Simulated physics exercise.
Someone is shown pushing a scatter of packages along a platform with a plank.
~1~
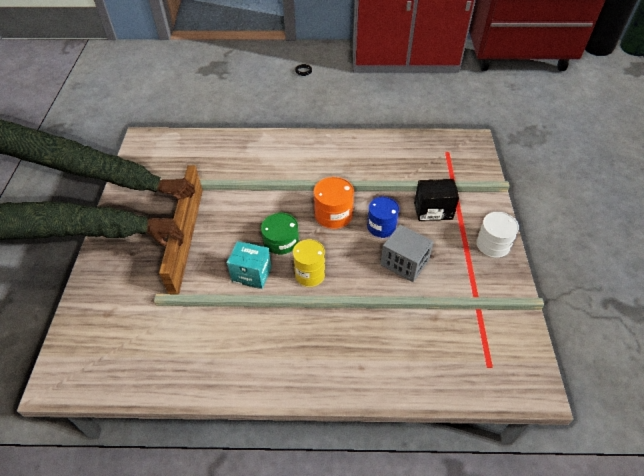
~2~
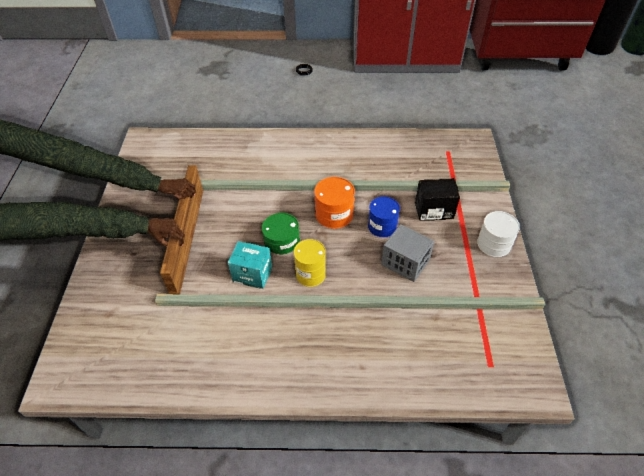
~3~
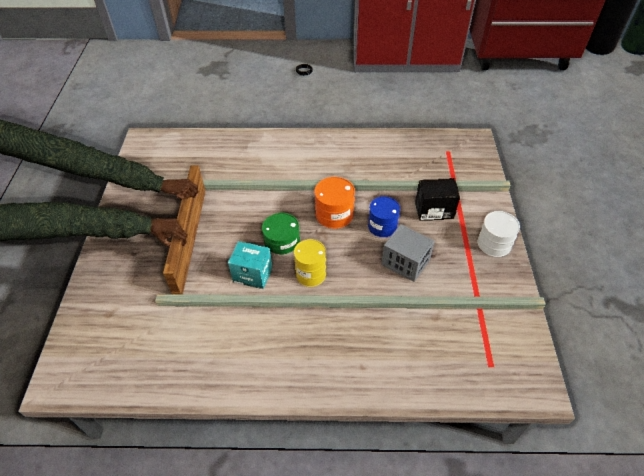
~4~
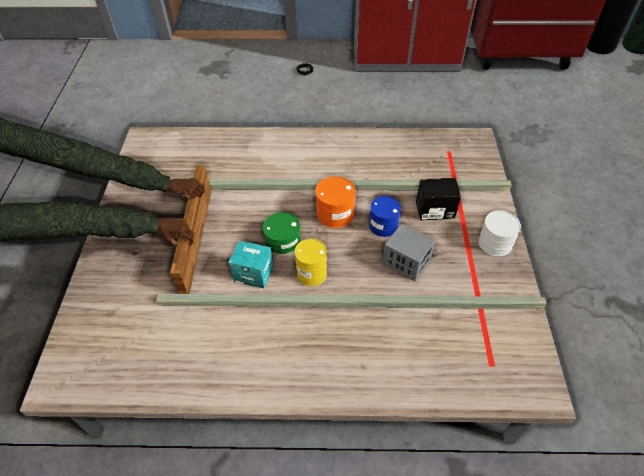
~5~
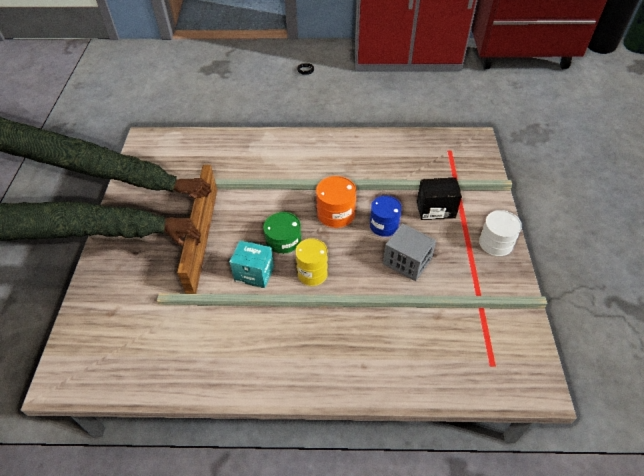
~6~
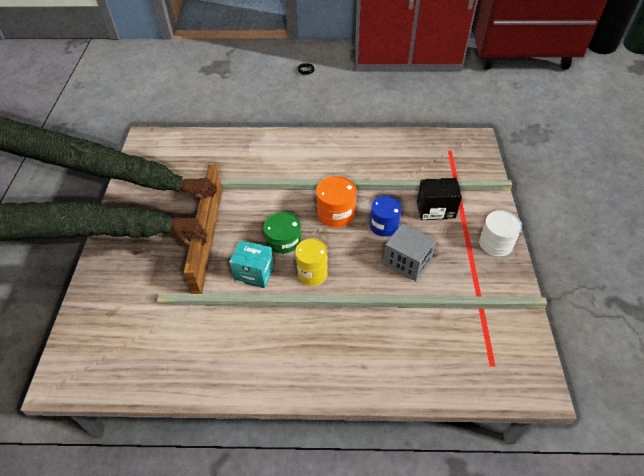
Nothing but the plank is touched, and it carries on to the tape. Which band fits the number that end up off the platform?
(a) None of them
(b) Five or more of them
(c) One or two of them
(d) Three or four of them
One or two of them (c).
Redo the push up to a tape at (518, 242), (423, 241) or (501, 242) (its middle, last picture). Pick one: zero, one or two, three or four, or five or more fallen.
At least five; none; five or over.
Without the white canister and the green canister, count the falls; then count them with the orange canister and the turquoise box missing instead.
The number fallen is 0, and in the other try 0.
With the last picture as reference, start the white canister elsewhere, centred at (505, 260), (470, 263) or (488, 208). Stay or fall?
In that order, it slips off; slips off; slips off.
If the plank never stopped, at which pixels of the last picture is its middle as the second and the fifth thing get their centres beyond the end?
At (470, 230) for the second, at (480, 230) for the fifth.
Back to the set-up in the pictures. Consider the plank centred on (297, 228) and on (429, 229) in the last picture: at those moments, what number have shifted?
It comes to 3 for the first spot, 8 for the other.
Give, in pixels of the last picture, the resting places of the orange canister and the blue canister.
(485, 202), and the other (515, 221).
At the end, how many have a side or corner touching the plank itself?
The count is 3.
A little later, none off yet; white canister at rest near (500, 234); black parcel at rest near (439, 199); grey crate at rest near (409, 252).
Next, none off yet; white canister at rest near (500, 234); black parcel shifted a little near (442, 197); grey crate shifted about its own width near (446, 248).
When it is over, the number that fall off is one or two; down, white canister.
